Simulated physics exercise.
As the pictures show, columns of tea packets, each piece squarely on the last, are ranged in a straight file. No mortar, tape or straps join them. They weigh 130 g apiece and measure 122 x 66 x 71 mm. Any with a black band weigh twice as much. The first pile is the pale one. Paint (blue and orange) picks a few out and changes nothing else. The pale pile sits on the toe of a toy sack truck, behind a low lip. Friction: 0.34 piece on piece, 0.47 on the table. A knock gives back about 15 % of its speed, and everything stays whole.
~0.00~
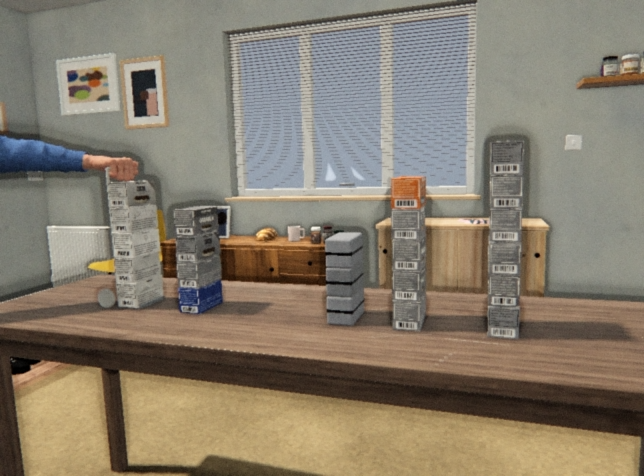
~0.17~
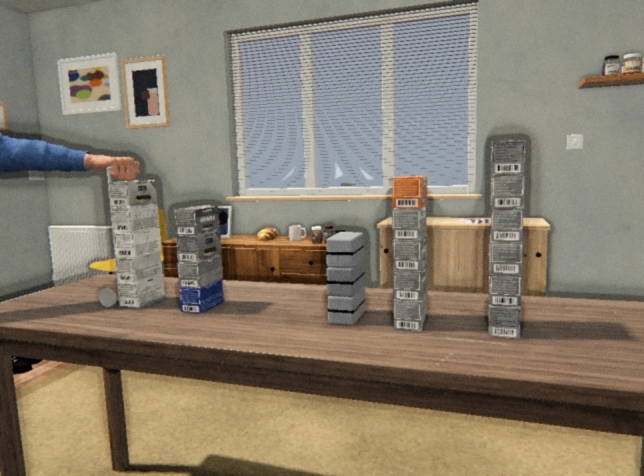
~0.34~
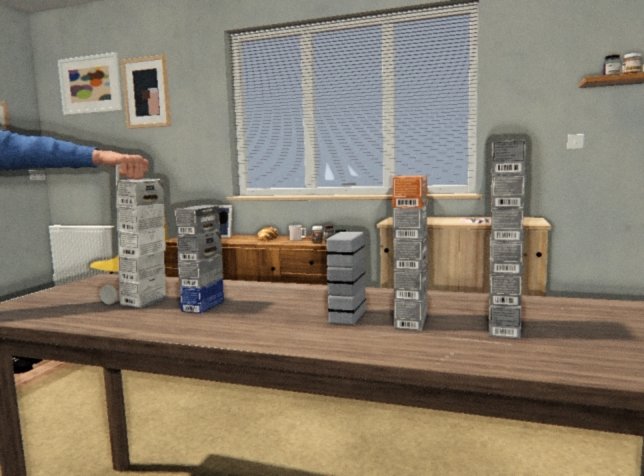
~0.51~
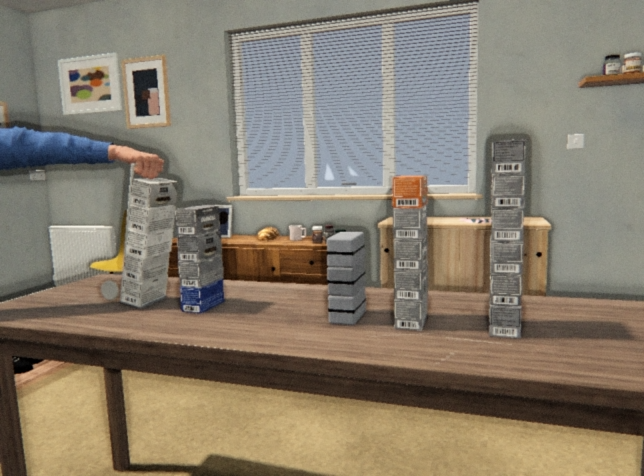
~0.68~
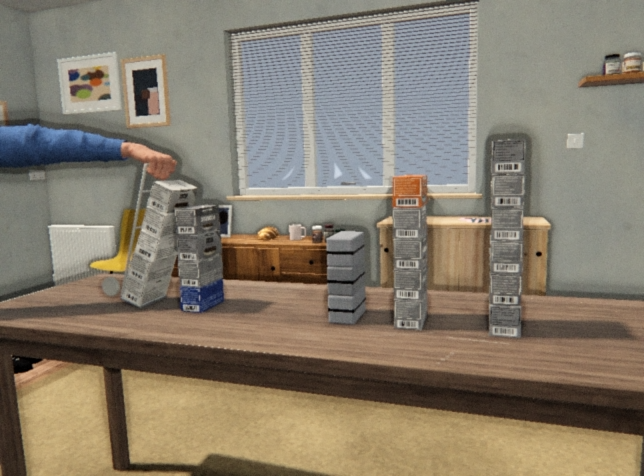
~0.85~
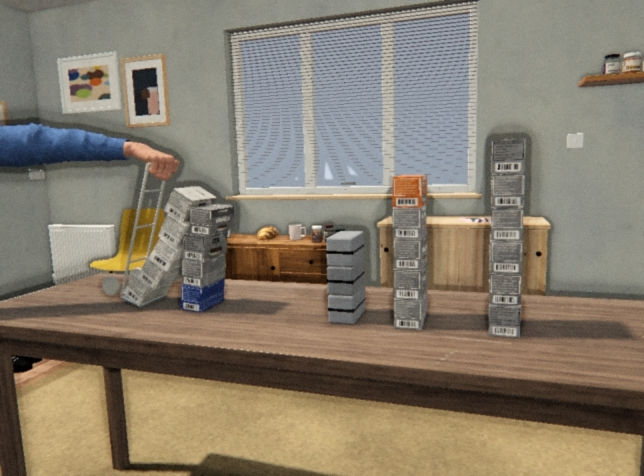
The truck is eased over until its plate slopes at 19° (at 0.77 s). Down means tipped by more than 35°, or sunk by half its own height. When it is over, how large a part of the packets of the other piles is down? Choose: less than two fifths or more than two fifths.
The part is fewer than two in five.
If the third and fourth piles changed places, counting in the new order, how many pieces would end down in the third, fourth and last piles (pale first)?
Then third 0, fourth 0, last 0.
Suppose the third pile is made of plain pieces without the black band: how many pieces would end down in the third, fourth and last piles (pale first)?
Then third 0, fourth 0, last 0.
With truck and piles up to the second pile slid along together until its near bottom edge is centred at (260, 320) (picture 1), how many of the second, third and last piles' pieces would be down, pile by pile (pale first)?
Then second 4, third 2, last 6.
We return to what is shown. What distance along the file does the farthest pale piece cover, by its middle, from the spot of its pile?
Some 50 cm.
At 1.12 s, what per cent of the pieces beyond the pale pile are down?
At that moment 20 per cent.
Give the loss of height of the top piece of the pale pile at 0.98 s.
Roughly 8 cm.
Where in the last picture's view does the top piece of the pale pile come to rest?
At about (301, 278).
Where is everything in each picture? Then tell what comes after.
In the first frame (we follow the side turned to the camera), truck frame 0° forward; blue packet (211, 296); orange packet (406, 194); no other piece has moved.
The second frame shows truck frame 0° forward; blue packet (212, 296).
The third frame shows truck frame 4° forward, top of the pale pile leaning 4°; blue packet (213, 295); no other piece has moved.
The fourth frame shows truck frame 12° forward, top of the pale pile leaning 12°; blue packet (213, 295); no other piece has moved.
The fifth frame shows truck frame (141, 192) 18° forward, top of the pale pile leaning 23°; blue packet (213, 295); no other piece has moved.
The sixth frame shows truck frame (143, 192) 19° forward, top of the pale pile leaning 31°; blue packet (214, 295) tipped 5°; orange packet (407, 192); steepest lean 6°, the packet at (215, 270); 4 stirred so far.
Around 0.98 s, 5 of the pale pile down; none of the 18 other packets down, 4 disturbed; blue packet tipped 22°.
Around 1.12 s, 5 of the pale pile down; 4 of the 18 other packets down; blue packet tipped 52°.
Finally (1.8 s), 5 of the pale pile down; 4 of the 18 other packets down; blue packet on its side; orange packet unmoved. That is 22 per cent. Seen by the last camera, middles, blue packet near (224, 297), orange packet near (411, 191).
